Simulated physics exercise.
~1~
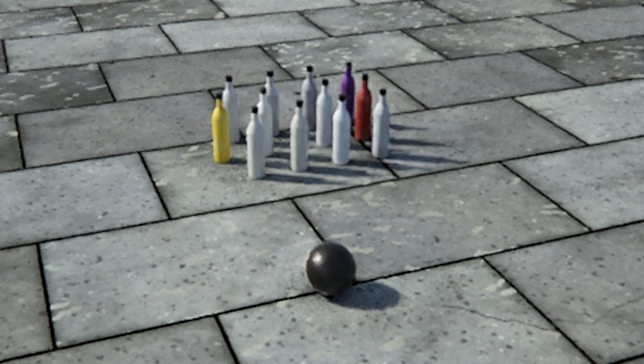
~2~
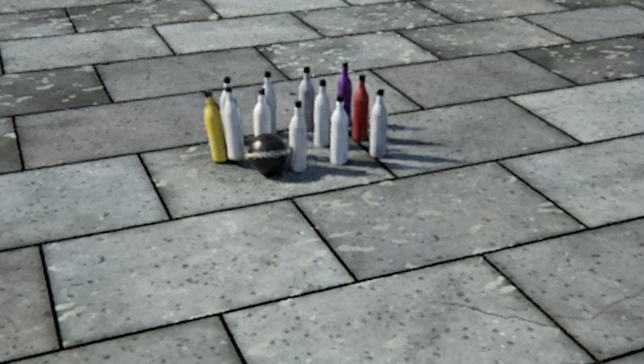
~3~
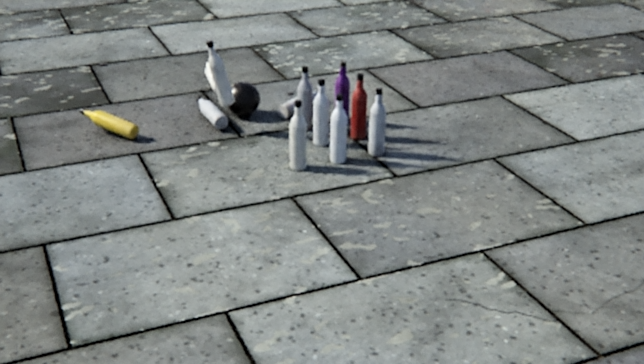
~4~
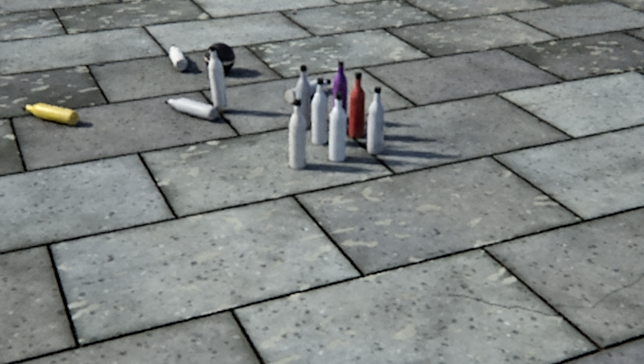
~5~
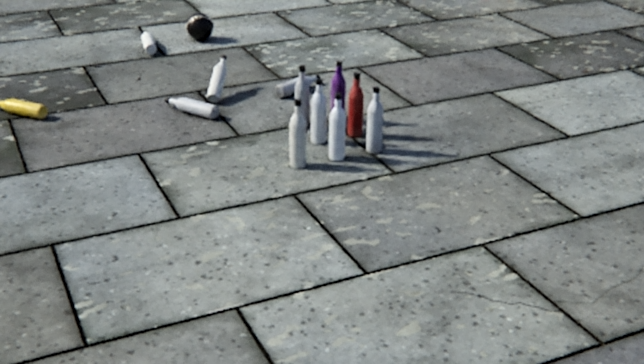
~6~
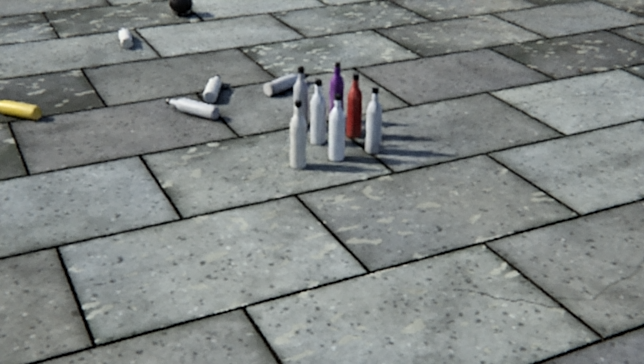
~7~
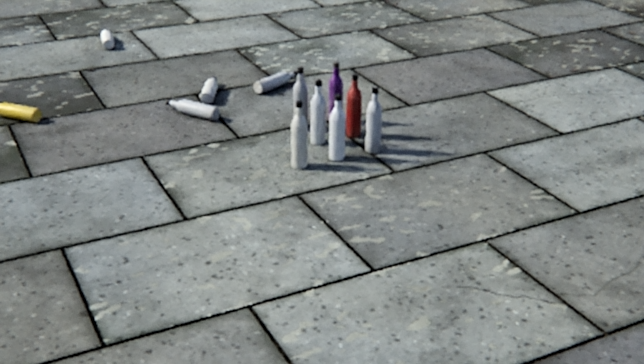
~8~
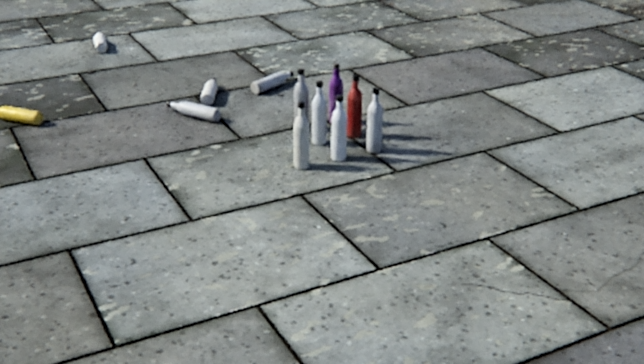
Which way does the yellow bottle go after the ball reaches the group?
The yellow bottle topples and moves off to the left, ending up lying flat near the left edge of the view.
